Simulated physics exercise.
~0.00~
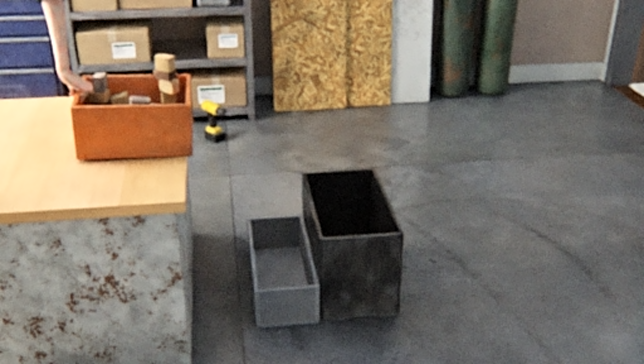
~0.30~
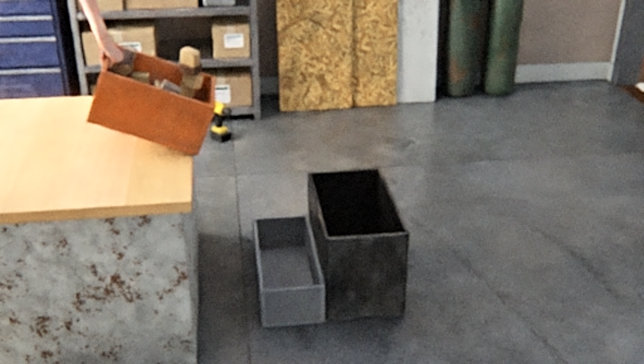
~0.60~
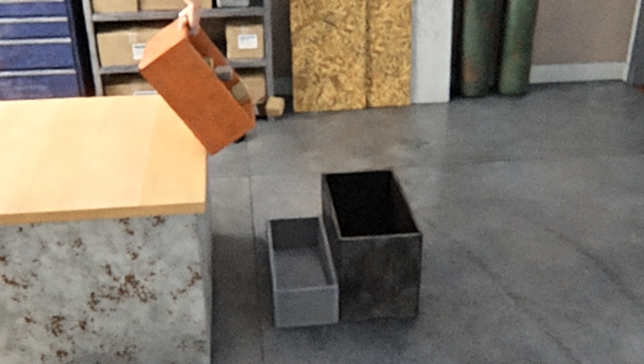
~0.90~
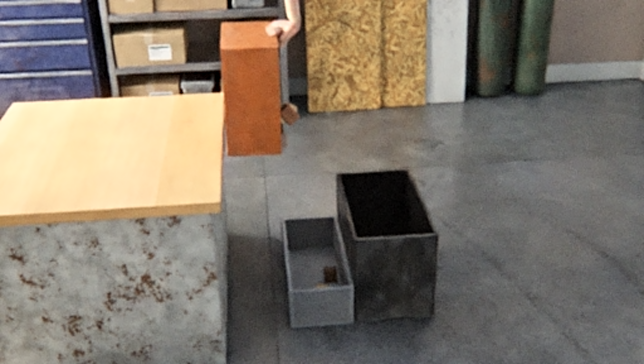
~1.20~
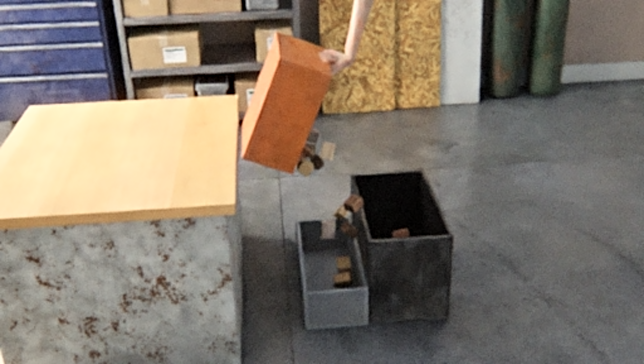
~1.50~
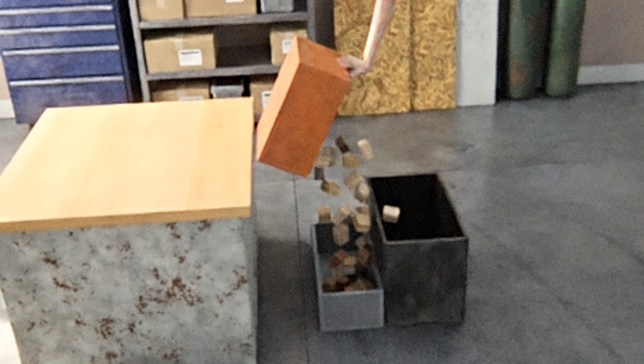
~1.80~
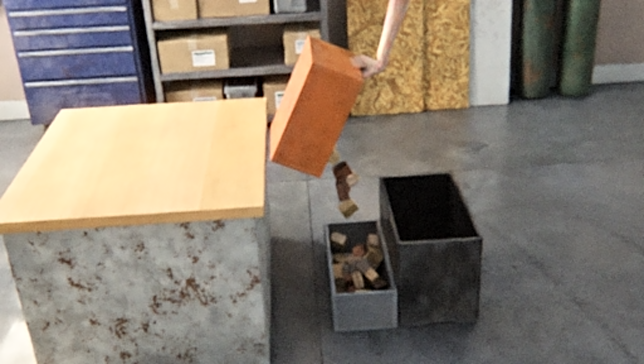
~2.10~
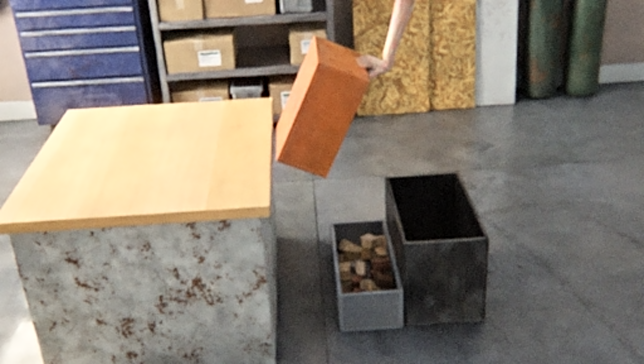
At first, an orange box holding small wooden blocks sits at the end of a bench, with a grey trough and a taller black box on the floor below. A hand lifts the orange box and tilts it to the right, over the bench's edge. As it comes upright on its end, the first blocks drop into the trough. It tips further, and blocks tumble out in a loose stream, most landing in the trough and a few reaching the black box. The stream thins and stops, leaving the trough heaped with blocks while the hand still holds the tipped box above.
